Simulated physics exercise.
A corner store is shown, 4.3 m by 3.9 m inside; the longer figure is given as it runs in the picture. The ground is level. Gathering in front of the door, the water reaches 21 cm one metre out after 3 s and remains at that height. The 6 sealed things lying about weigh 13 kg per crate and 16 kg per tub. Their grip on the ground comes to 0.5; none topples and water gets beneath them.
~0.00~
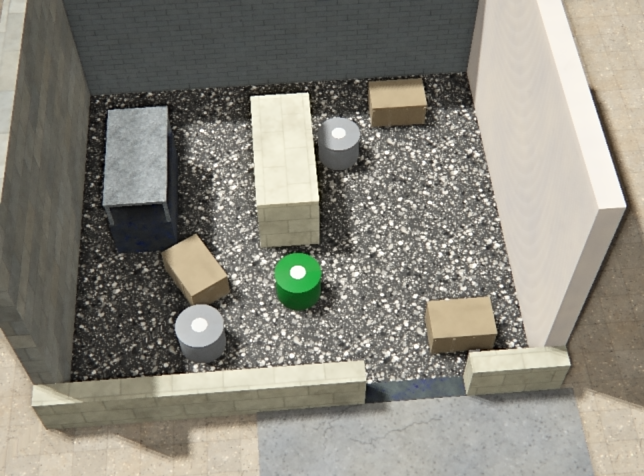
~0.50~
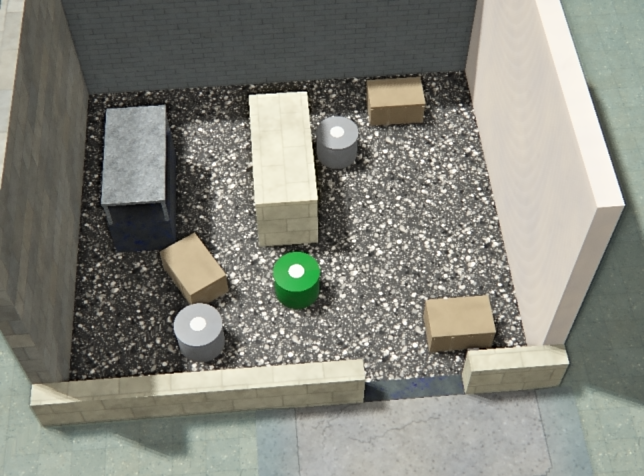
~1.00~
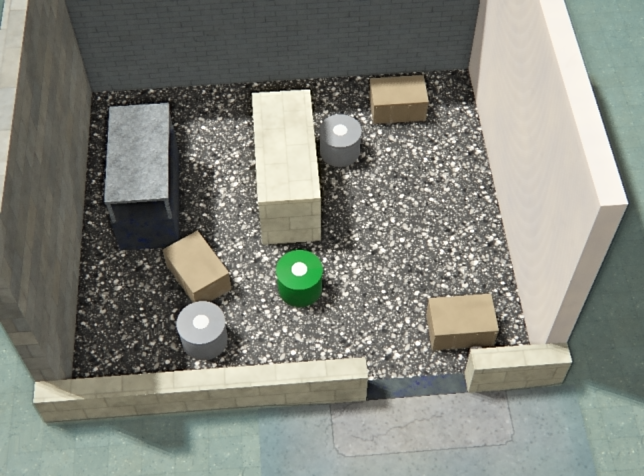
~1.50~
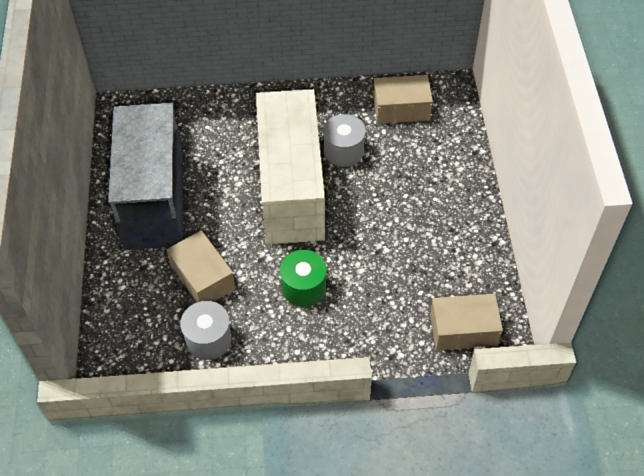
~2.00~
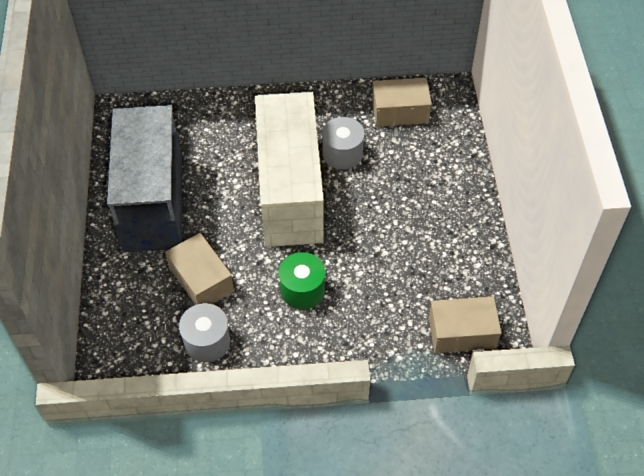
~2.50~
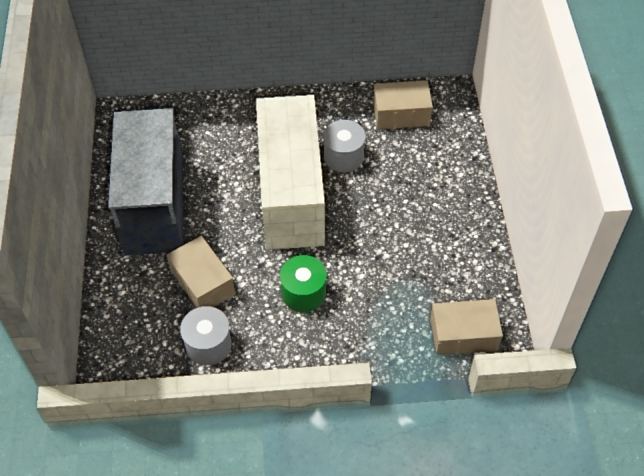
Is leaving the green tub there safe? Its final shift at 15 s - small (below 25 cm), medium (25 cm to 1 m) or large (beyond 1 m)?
Small.
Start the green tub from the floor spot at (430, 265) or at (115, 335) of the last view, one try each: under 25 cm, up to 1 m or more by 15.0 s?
At the first spot it winds up well off, and at the second it edges a bit.
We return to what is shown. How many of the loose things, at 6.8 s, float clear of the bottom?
It comes to 2 of them.
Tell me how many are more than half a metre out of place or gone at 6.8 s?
Tally: 2.
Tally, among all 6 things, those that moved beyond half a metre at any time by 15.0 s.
By my count, 4.
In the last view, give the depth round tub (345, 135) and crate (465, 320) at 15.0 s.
Around 7 cm and 16 cm.
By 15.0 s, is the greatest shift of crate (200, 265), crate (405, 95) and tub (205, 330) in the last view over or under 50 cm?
Beyond, beyond, within.
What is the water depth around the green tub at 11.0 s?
Depth: About 6 cm.
After 3.5 s the green tub is near (303, 275), 0.0 m from its start, aground; 0 afloat.
After 6.8 s the green tub is near (303, 275), 0.0 m from its start, aground; 2 afloat.
After 11.0 s the green tub is near (303, 275), 0.0 m from its start, aground; 2 afloat.
After 15.0 s the green tub is near (303, 275), 0.0 m from its start, aground; 3 afloat.
